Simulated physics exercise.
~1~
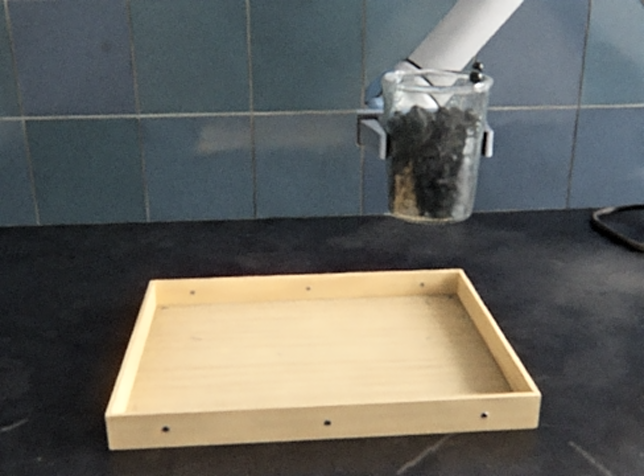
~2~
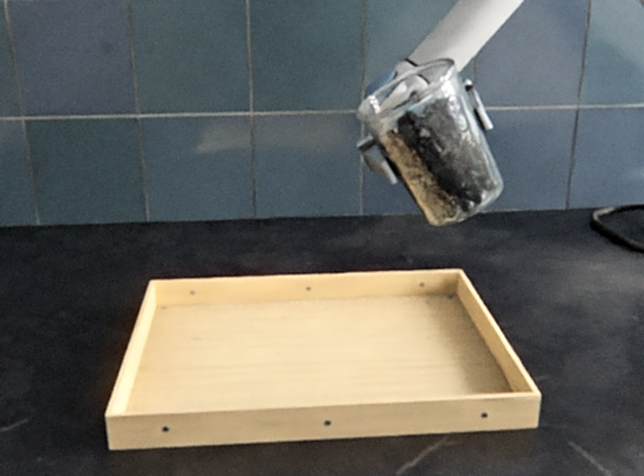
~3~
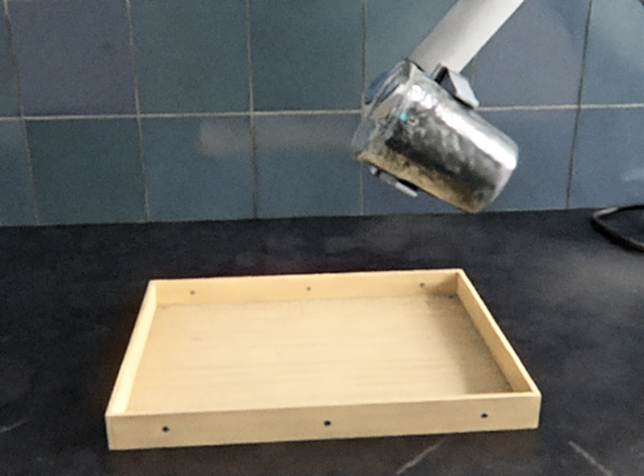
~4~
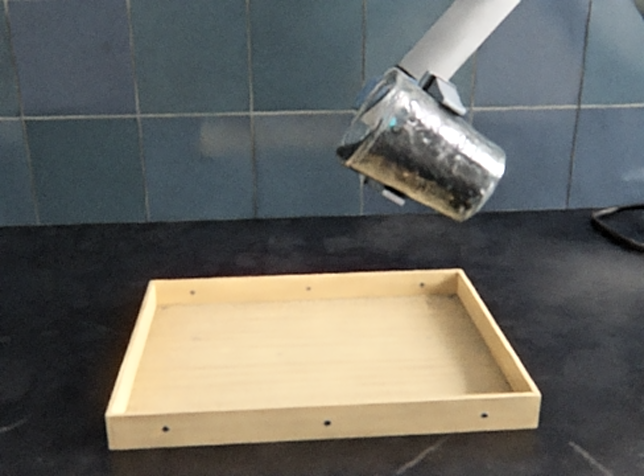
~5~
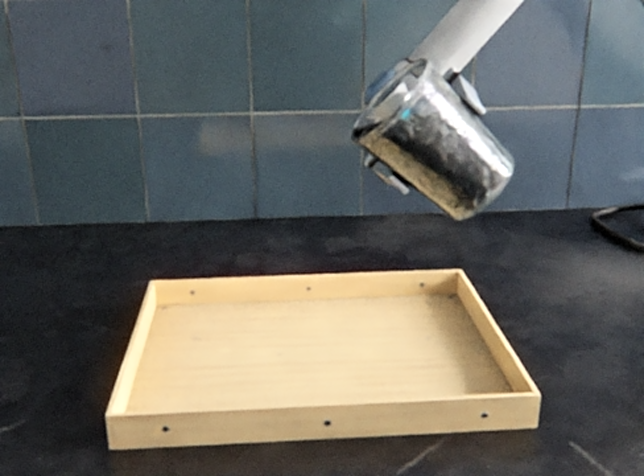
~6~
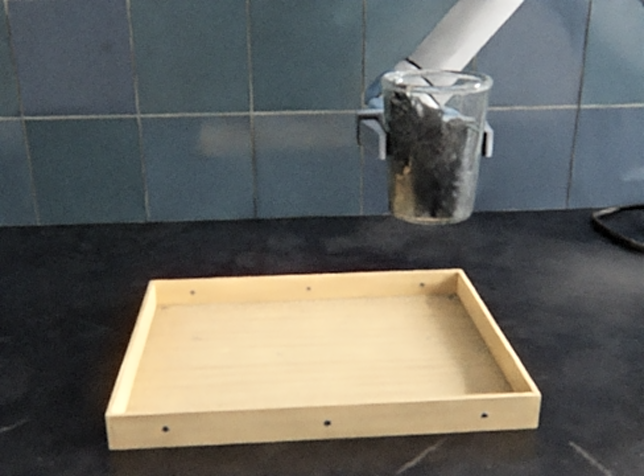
A robot arm tips a beaker of beads over a tray, then rights it unspilled.
